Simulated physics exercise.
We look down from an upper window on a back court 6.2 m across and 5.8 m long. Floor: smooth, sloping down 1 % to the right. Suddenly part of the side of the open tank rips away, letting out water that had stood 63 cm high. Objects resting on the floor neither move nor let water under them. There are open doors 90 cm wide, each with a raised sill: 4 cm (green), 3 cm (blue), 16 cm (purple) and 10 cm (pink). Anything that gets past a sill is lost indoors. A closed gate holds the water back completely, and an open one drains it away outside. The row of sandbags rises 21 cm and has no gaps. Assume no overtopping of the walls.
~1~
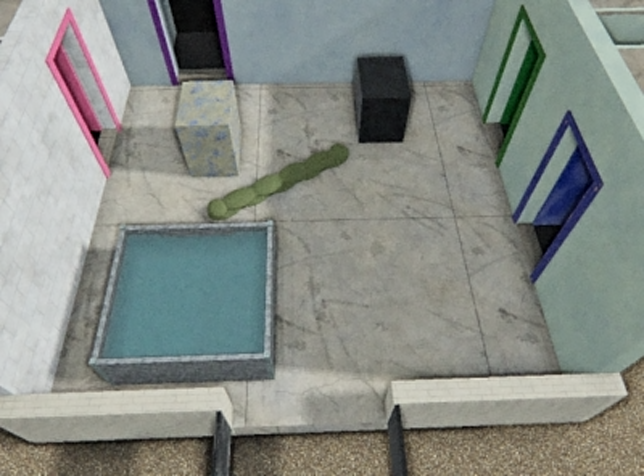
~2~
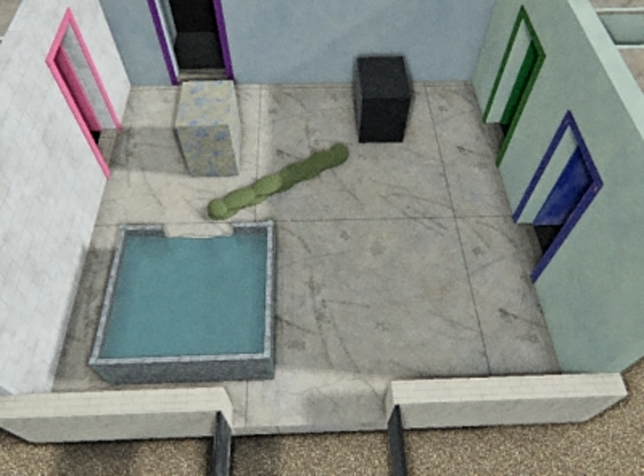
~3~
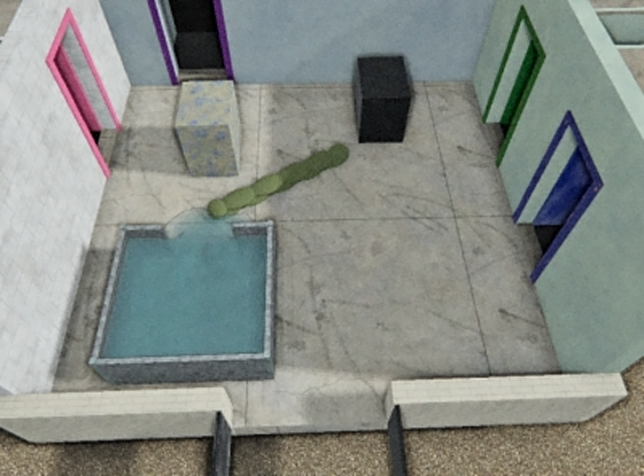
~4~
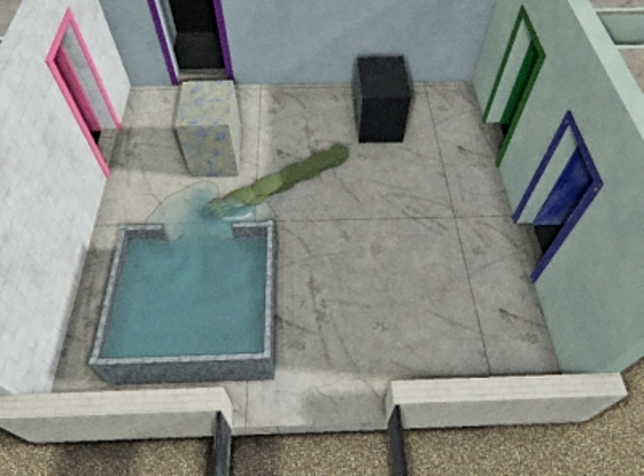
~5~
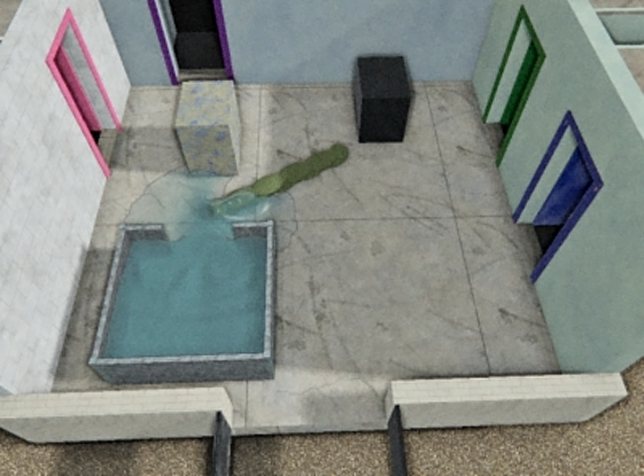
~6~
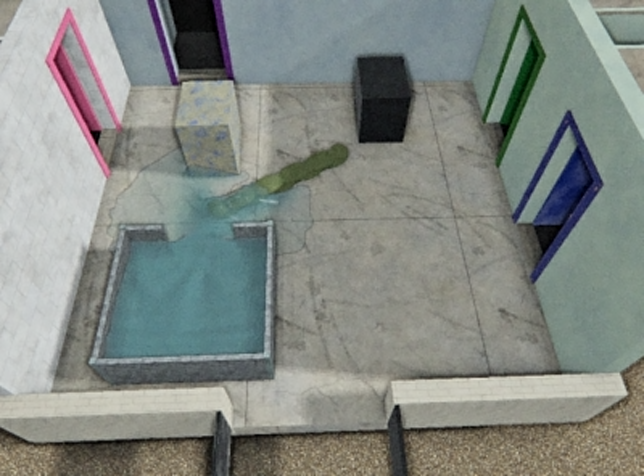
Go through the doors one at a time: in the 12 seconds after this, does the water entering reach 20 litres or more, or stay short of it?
Going through them: The green door reaches it; the blue door reaches it; the purple door stays short; the pink door reaches it.
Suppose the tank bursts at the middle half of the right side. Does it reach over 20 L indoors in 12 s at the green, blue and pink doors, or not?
The green door comes out more than that, the blue door more than that and the pink door less than that.
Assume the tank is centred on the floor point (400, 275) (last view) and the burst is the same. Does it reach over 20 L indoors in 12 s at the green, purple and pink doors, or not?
Green: Beyond limit; purple: Within limit; pink: Within limit.
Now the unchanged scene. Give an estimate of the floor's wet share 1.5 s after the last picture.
Some 45 per cent of the floor is wet.
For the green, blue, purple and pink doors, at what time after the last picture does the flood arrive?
The front reaches green at 1.6 s, blue at 1.8 s, purple at 1.3 s, pink at 0.4 s.
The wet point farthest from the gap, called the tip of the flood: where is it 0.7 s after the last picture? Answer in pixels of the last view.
That would be close to (161, 88).
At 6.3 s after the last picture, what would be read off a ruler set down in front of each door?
In cm: Green 9, blue 8, purple 9, pink 9.
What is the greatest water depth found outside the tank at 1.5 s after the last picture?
32 cm or so.
Then, 0.7 s after the last picture water covers 25 % of the floor and is deepest (36 cm) near (230, 223); green door not reached, blue door not reached, purple door not reached, pink door 18 cm at the sill, 0 L in.
Then, 1.5 s after the last picture water covers 45 % of the floor and is deepest (32 cm) near (131, 88); green door not reached, blue door not reached, purple door 7 cm at the sill, 0 L in, pink door 21 cm at the sill, 36 L in.
Then, 2.8 s after the last picture water covers 65 % of the floor and is deepest (24 cm) near (230, 223); green door 10 cm at the sill, 23 L in, blue door 8 cm at the sill, 13 L in, purple door 10 cm at the sill, 0 L in, pink door 15 cm at the sill, 85 L in.
Then, 6.3 s after the last picture water covers 75 % of the floor and is deepest (14 cm) near (466, 83); green door 9 cm at the sill, 69 L in, blue door 8 cm at the sill, 48 L in, purple door 9 cm at the sill, 0 L in, pink door 9 cm at the sill, 100 L in.
Then, 11.3 s after the last picture water covers 95 % of the floor and is deepest (11 cm) near (559, 395); green door 5 cm at the sill, 117 L in, blue door 6 cm at the sill, 99 L in, purple door 7 cm at the sill, 0 L in, pink door 4 cm at the sill, 100 L in.
